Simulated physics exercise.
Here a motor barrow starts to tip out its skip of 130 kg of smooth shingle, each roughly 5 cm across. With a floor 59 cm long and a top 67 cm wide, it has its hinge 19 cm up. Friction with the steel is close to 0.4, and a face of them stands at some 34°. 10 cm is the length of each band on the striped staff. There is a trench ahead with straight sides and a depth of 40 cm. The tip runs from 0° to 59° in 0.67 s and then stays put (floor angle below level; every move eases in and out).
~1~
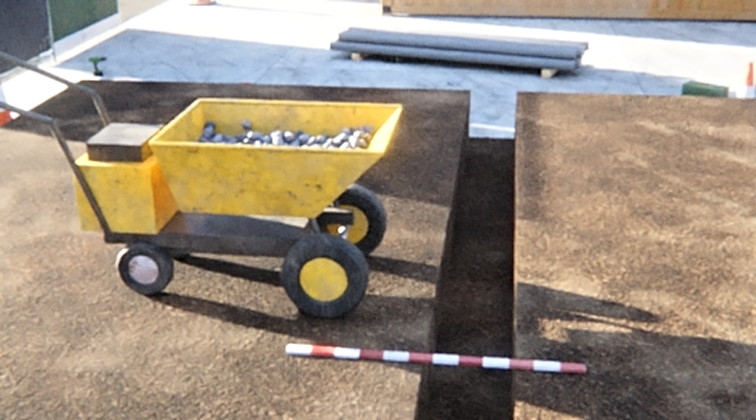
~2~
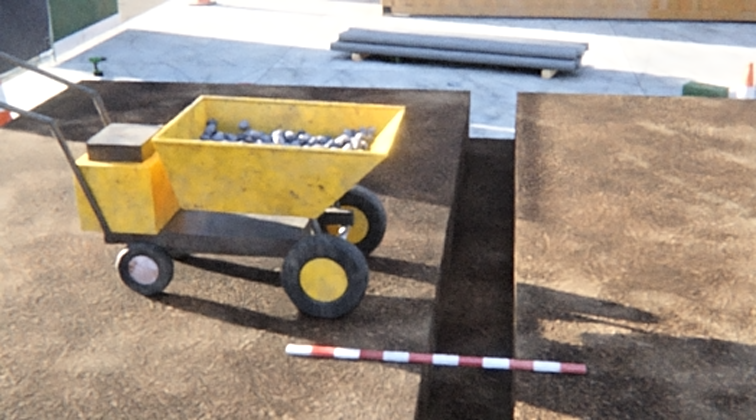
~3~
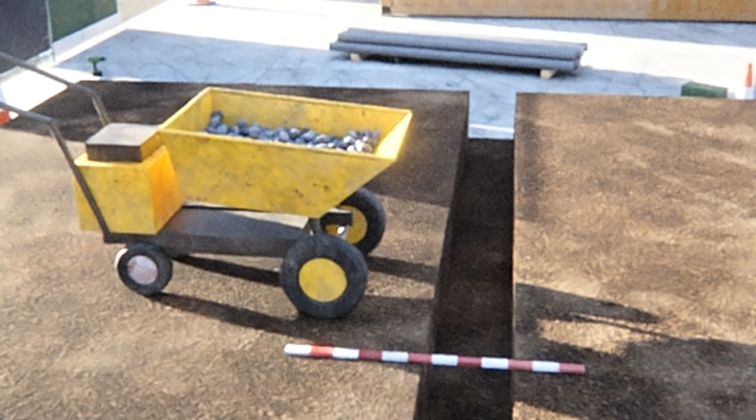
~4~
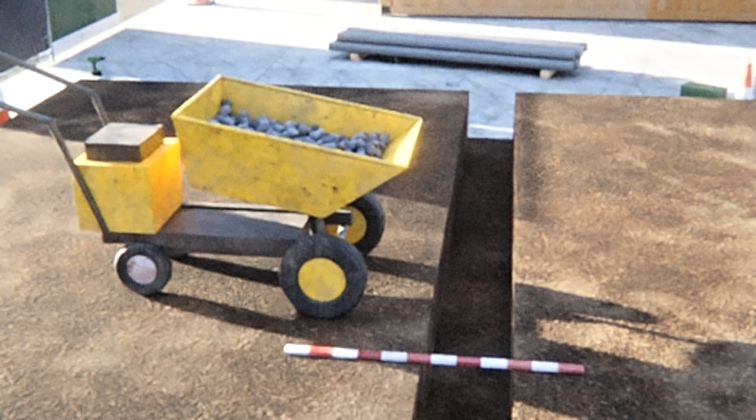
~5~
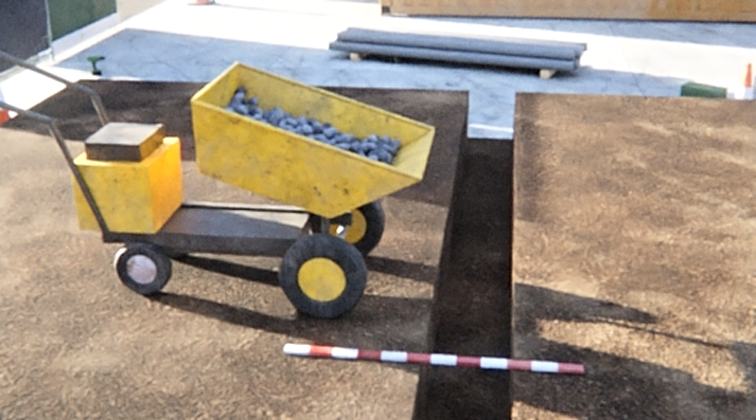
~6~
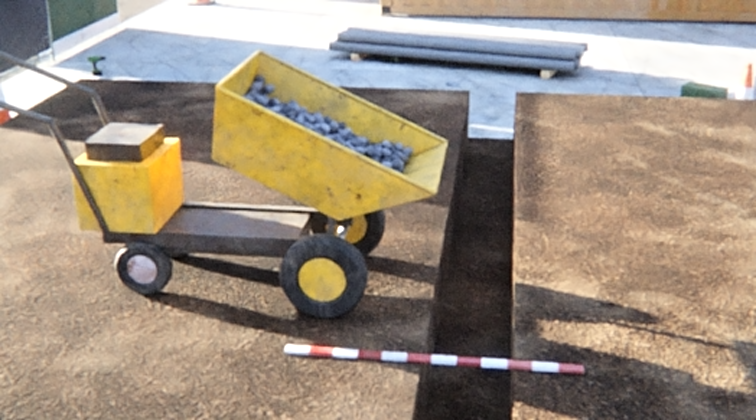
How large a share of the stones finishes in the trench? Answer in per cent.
A share of about 43 per cent.
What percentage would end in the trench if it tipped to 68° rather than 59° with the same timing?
Then roughly 35 percent.
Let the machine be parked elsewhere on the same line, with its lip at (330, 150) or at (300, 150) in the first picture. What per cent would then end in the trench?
I'd say some 80 per cent and some 90 per cent.
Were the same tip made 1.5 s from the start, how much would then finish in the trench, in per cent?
Around 60 per cent would end in the trench.
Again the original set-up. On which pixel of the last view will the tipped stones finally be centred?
I'd put it close to (539, 292).
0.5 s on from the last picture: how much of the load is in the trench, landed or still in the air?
Some 10 per cent of the load by that point.
Then, 0.2 s after the last picture the floor is at 50°, 100 % in the skip; the foremost stones are at (438, 211).
Then, 0.5 s after the last picture the floor is at 59°, 91 % in the skip, 9 % in the trench, 1 % past the trench; the foremost stones are at (519, 248).
Then, 0.8 s after the last picture the floor is at 59°, 37 % in the skip, 12 % in the trench, 51 % past the trench; the foremost stones are at (666, 294).
Then, 2.8 s after the last picture the floor is at 59°, 0 % in the skip, 43 % in the trench, 57 % past the trench; the foremost stones are past the picture's edge.
